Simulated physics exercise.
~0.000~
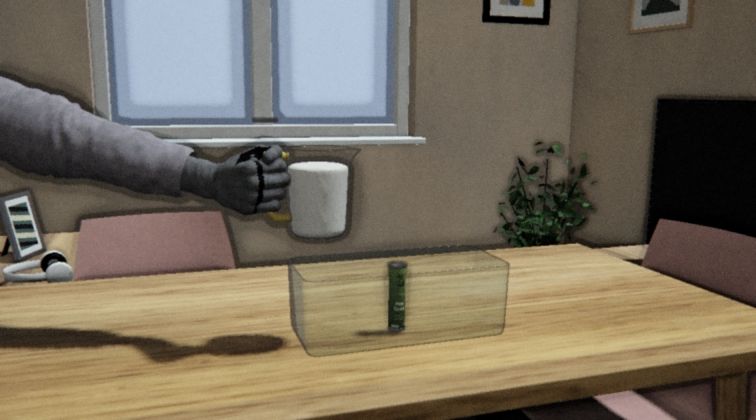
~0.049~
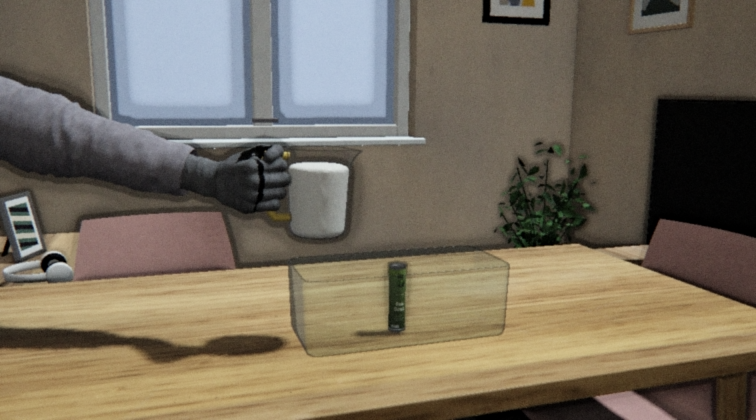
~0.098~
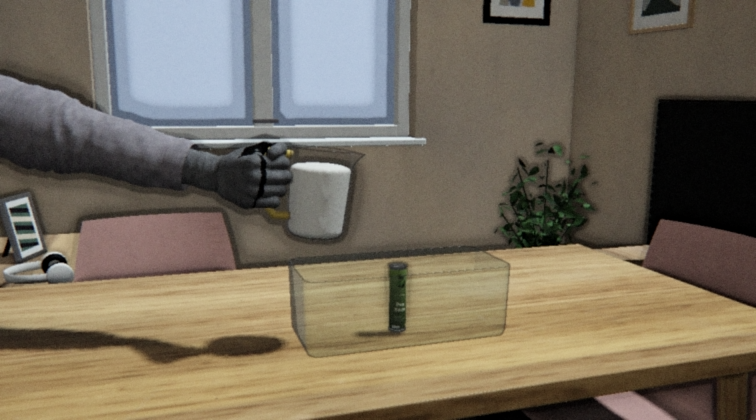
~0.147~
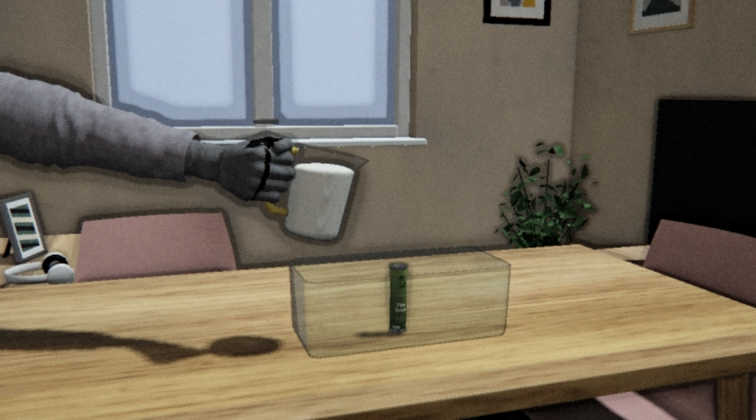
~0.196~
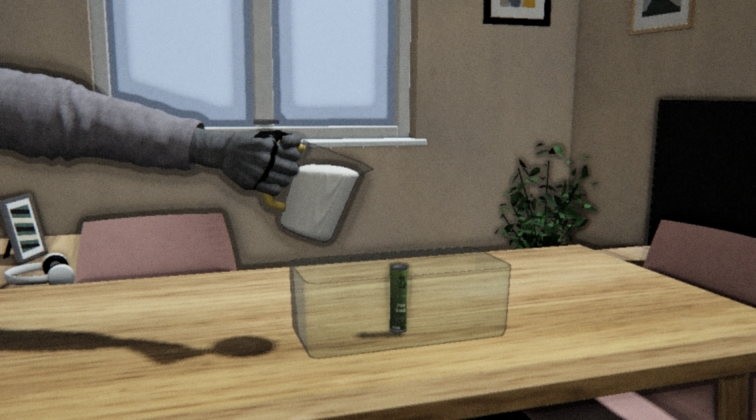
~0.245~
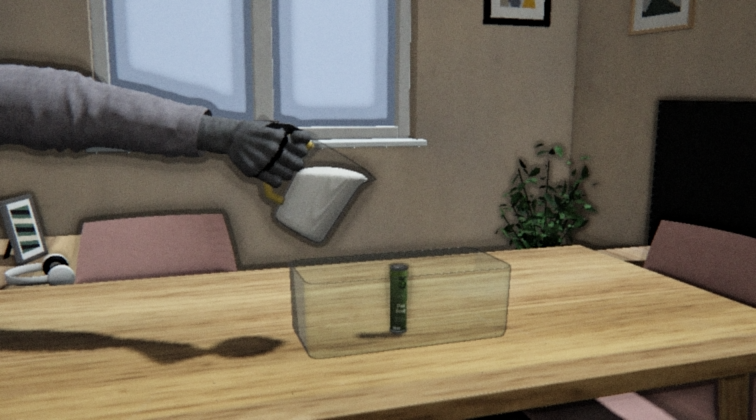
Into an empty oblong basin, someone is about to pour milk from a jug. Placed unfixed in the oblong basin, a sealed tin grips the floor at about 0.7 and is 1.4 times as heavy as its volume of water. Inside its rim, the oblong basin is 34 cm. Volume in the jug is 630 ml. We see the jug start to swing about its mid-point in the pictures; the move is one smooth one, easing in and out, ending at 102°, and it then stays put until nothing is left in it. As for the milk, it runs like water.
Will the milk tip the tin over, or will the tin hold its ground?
Looks like it will overturn.
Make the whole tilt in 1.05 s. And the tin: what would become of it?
In that case the tin overturns.
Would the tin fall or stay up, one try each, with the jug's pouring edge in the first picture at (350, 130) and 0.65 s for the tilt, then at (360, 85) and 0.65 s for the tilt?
Run one: It tumbles. Run two: It does not tip.
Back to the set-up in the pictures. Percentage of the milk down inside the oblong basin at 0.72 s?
62 per cent or thereabouts.
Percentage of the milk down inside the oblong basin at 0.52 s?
Fraction in basin: Approx. 12%.
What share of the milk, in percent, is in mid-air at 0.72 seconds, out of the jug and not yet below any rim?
Airborne fraction: Approx. 16 %.
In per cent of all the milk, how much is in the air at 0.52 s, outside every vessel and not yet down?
My guess is roughly 20 %.
Then, 0.52 s in, the tilt is 92° and 68 per cent is still to pour; the tin stands where it began.
Then, 0.72 s in, the tilt is 102° and 23 per cent is still to pour; the tin leans 7°.
Then, 0.92 s in, the tilt is 102° and 5 per cent is still to pour; the tin lies on its side.
Then, 1.15 s in, the tilt is 102° and 1 per cent is still to pour; the tin lies on its side.
Finally, the tin lies on its side.
